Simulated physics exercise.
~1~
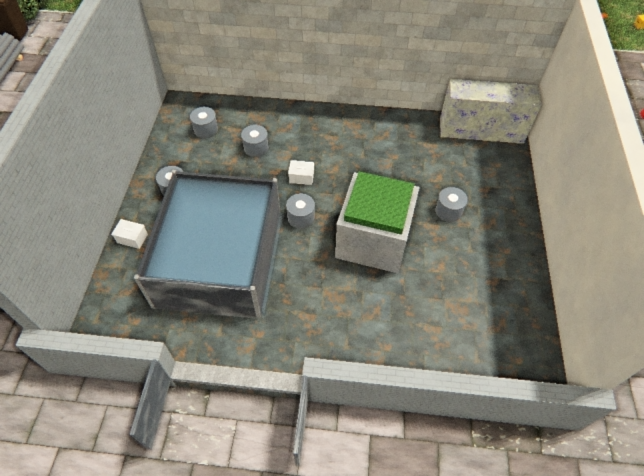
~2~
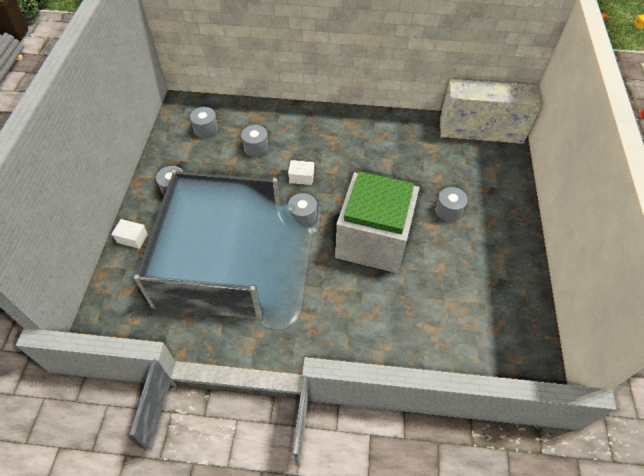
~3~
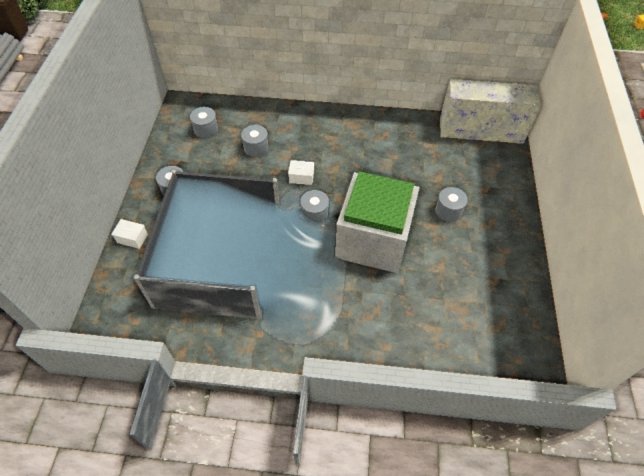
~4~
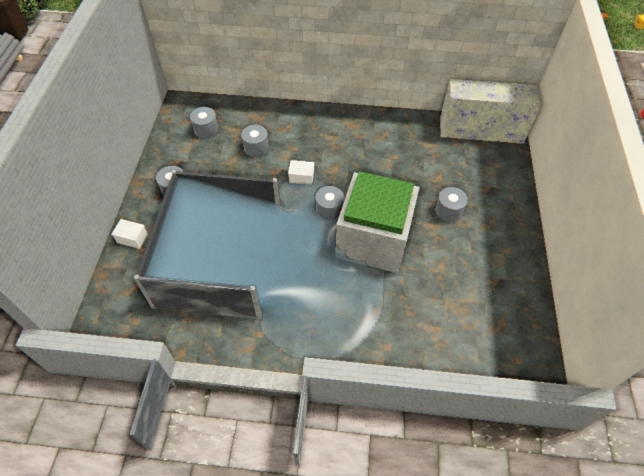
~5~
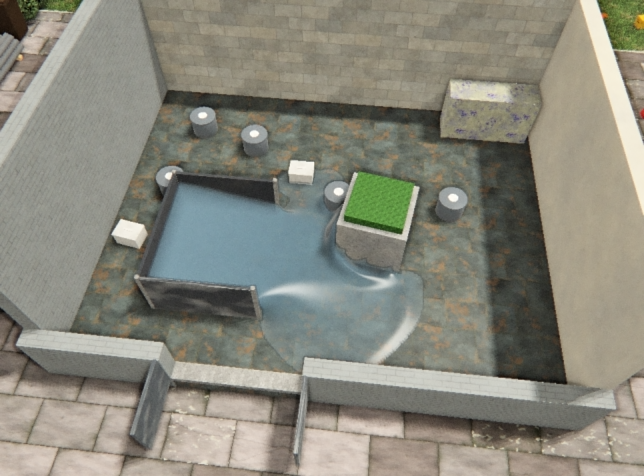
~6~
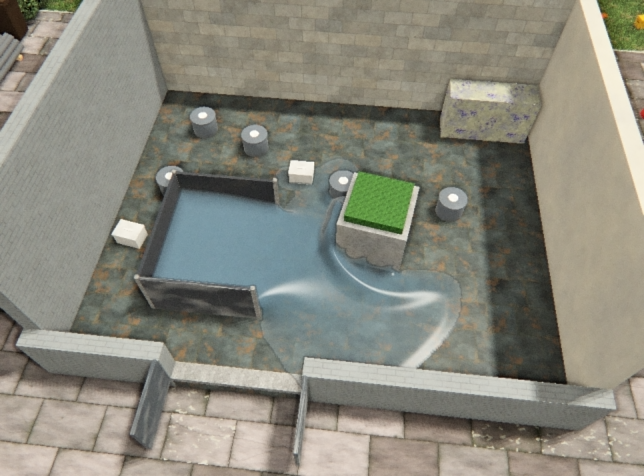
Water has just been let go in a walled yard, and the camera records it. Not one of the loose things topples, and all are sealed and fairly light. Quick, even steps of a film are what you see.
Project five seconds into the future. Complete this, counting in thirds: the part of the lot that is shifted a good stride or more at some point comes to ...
It comes to between one and two thirds.
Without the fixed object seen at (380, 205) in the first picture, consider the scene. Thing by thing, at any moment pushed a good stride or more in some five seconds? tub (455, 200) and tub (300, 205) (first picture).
Got that far, got that far.
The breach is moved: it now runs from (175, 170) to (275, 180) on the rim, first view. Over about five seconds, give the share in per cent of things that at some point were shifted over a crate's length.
About 70 per cent.
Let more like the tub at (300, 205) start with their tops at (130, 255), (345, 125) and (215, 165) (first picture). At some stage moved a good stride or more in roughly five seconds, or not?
Stays put, shoved clear, stays put.
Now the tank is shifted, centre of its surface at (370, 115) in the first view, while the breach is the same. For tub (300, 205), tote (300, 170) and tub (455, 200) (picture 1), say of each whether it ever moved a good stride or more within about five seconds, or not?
Object by object: Below the mark, below the mark, over the mark.
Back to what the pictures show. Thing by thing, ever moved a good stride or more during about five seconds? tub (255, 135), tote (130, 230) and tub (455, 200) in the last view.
Per the list: First remained close, second remained close, third traveled a good way.
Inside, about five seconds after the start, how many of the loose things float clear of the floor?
By my reckoning the number comes out at 1.
A moment on, 1 of 7 are well off their spots; 0 afloat.
Next, 1 of 7 are well off their spots; 0 afloat.
Later, 2 of 7 are well off their spots; 1 afloat.
In the end, 3 of 7 are well off their spots, and 3 have been at some point; 1 afloat.
